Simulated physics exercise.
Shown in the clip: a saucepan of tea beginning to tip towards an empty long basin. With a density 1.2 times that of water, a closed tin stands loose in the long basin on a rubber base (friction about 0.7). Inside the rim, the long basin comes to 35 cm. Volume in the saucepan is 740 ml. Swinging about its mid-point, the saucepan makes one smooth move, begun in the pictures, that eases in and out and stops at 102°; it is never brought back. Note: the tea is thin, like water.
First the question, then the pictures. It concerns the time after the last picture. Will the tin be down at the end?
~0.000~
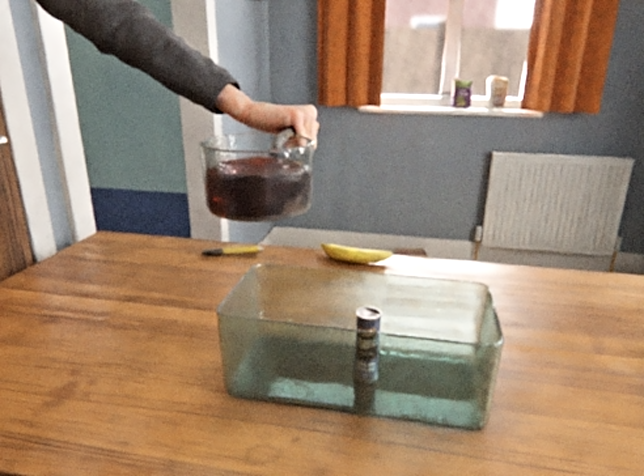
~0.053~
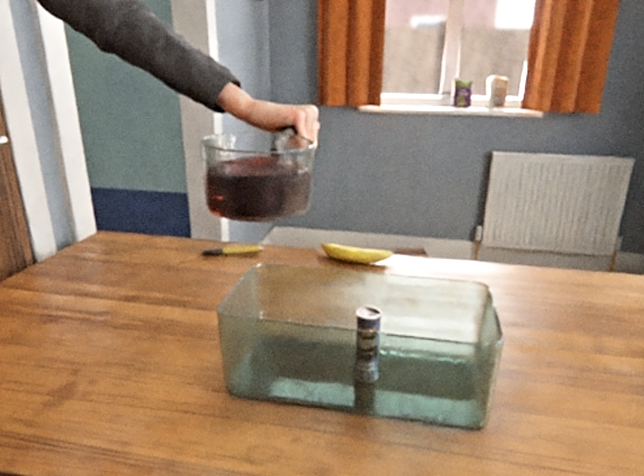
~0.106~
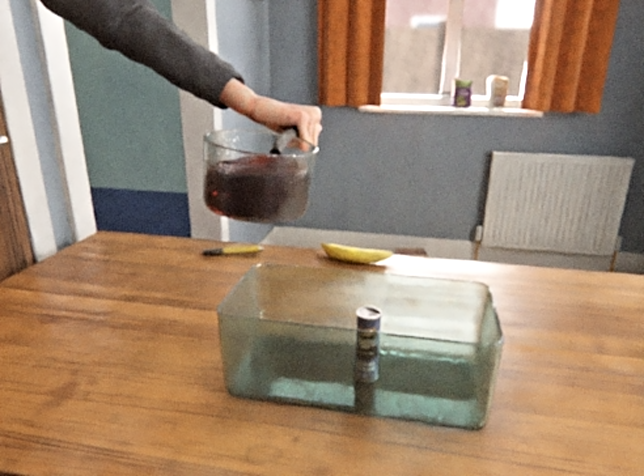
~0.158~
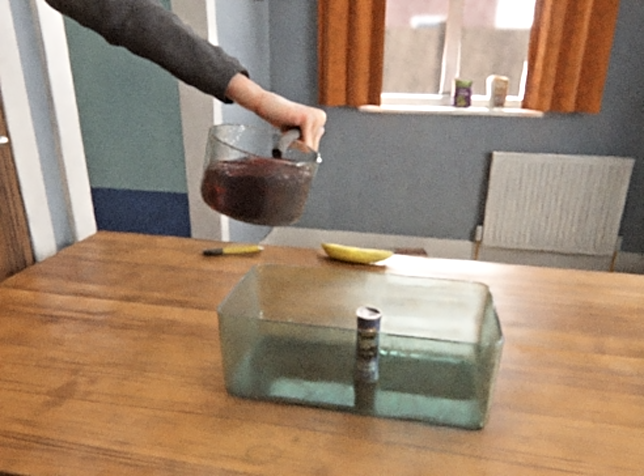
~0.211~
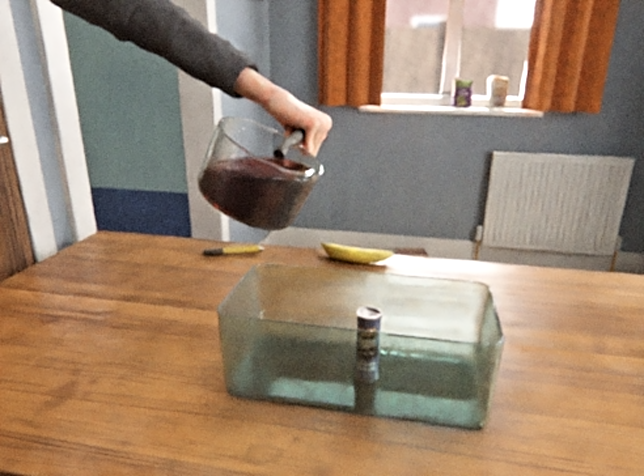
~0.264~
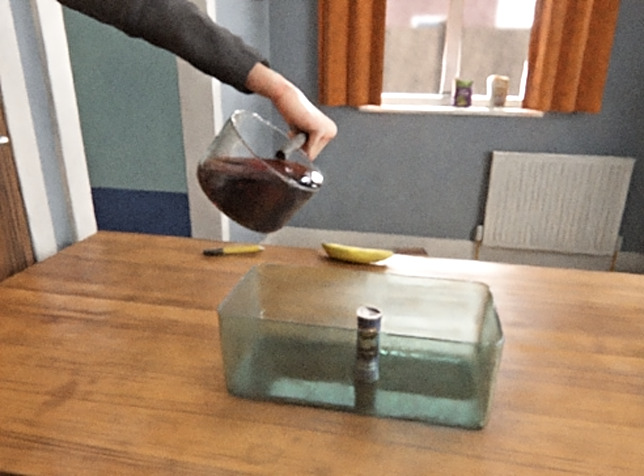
Yes, it is going to fail.
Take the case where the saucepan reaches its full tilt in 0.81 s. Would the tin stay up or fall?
It stays steady, then.
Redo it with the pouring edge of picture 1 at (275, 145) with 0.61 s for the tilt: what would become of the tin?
Then the tin remains standing.
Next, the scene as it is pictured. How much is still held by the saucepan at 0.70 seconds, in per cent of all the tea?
Roughly 12 percent remains.
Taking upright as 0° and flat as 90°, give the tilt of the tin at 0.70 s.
It tilts roughly 0° from upright.
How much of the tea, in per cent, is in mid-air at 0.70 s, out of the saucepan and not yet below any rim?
It comes to some 10 percent of the total.
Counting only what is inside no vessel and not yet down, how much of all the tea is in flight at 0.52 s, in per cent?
Near 46 per cent at that moment.
After 0.52 s the tilt is 96° and 37 per cent is still to pour; the tin stands where it began.
After 0.70 s the tilt is 102° and 11 per cent is still to pour; the tin stands 1 cm from where it began.
After 0.90 s the tilt is 102° and 2 per cent is still to pour; the tin leans 43°.
After 1.11 s the tilt is 102° and 0 per cent is still to pour; the tin lies on its side.
In the end the tin lies on its side.
